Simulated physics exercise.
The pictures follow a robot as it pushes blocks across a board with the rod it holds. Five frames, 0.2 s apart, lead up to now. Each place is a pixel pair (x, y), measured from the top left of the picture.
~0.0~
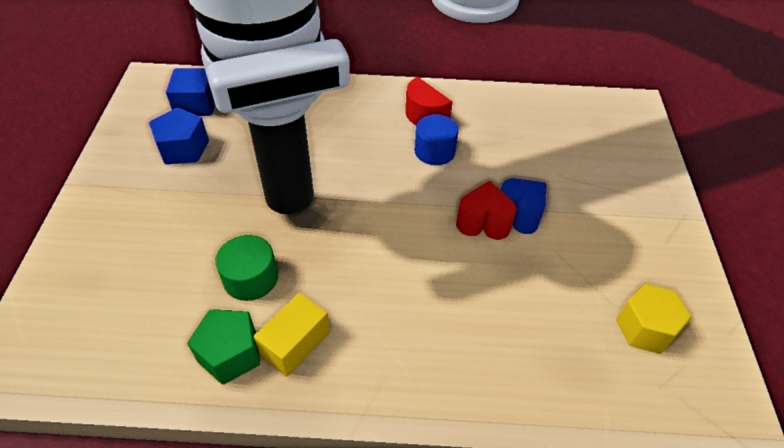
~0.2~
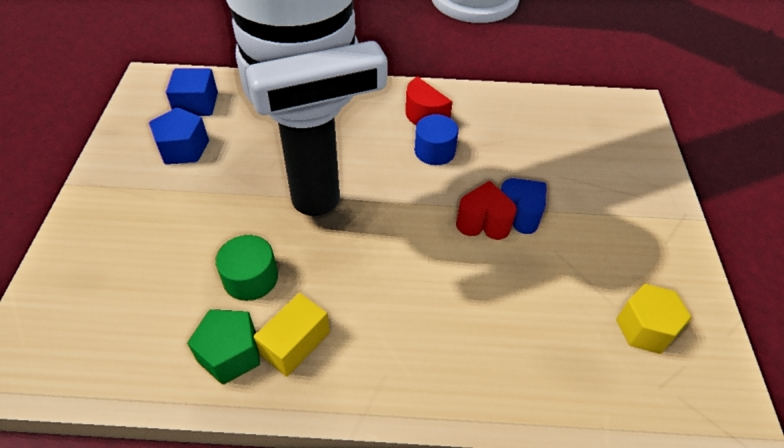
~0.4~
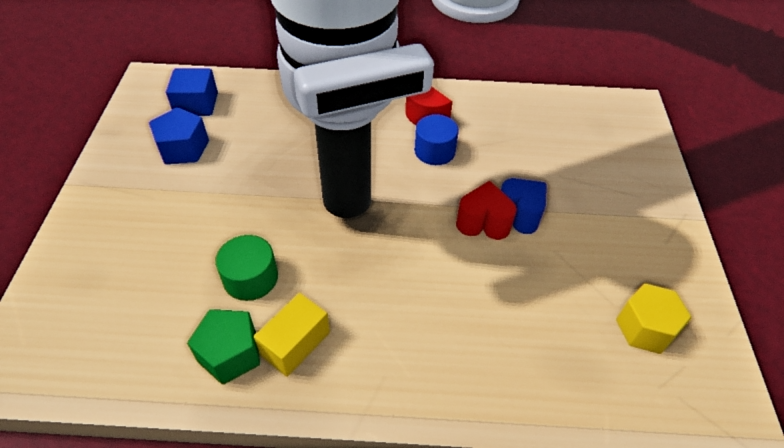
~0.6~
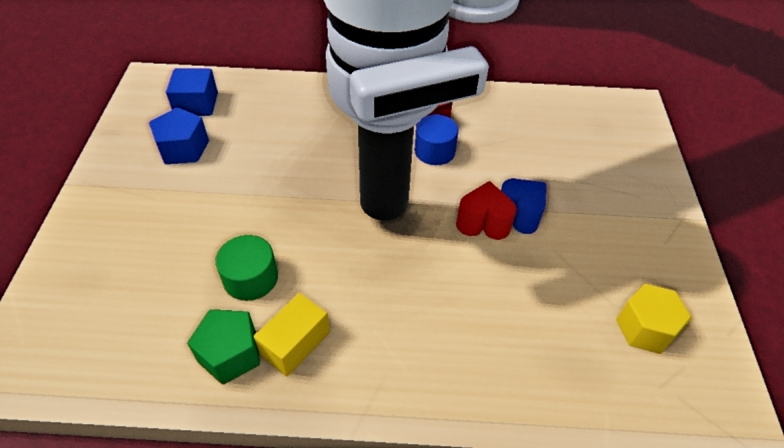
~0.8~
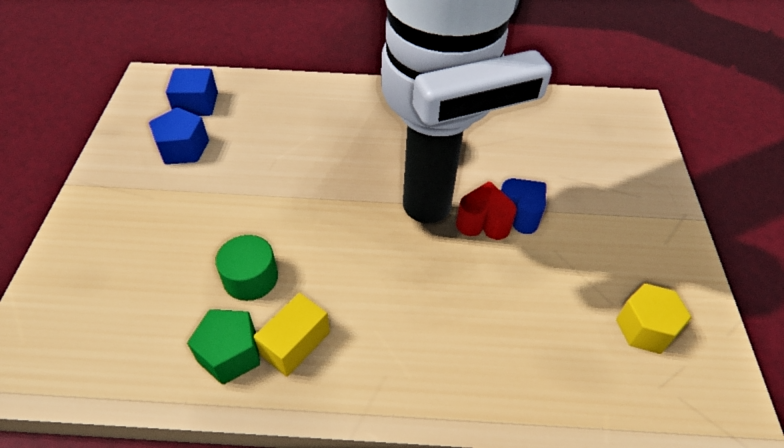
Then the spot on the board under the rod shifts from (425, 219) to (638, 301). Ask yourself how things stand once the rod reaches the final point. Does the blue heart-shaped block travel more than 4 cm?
No, that is not how it ends up.
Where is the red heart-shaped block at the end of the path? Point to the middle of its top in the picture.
It will likely be found at (584, 216).
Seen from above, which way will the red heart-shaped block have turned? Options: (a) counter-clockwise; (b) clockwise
That would be a.
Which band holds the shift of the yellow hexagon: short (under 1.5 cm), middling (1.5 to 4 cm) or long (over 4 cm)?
That one ends up 1.5 to 4 cm from where it is now.
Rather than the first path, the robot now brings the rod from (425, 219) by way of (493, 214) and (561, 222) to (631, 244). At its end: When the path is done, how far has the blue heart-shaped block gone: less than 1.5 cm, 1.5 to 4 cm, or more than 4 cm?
Past 4 cm.
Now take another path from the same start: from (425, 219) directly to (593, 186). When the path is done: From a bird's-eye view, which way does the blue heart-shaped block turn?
Seen from overhead, it turns clockwise.
The first path, step by step. One third of the way, rod (497, 231); red heart-shaped block (544, 208), turned 45° anticlockwise; blue heart-shaped block (559, 183), turned 40° anticlockwise.
Two thirds of the way, rod (571, 260); red heart-shaped block (584, 216), turned 120° anticlockwise; blue heart-shaped block (561, 180), turned 55° anticlockwise.
At the end, rod (647, 289); blue cylinder still; red heart-shaped block (584, 216), turned 120° anticlockwise; blue heart-shaped block (561, 180), turned 55° anticlockwise; yellow hexagon (684, 327), turned 30° clockwise.
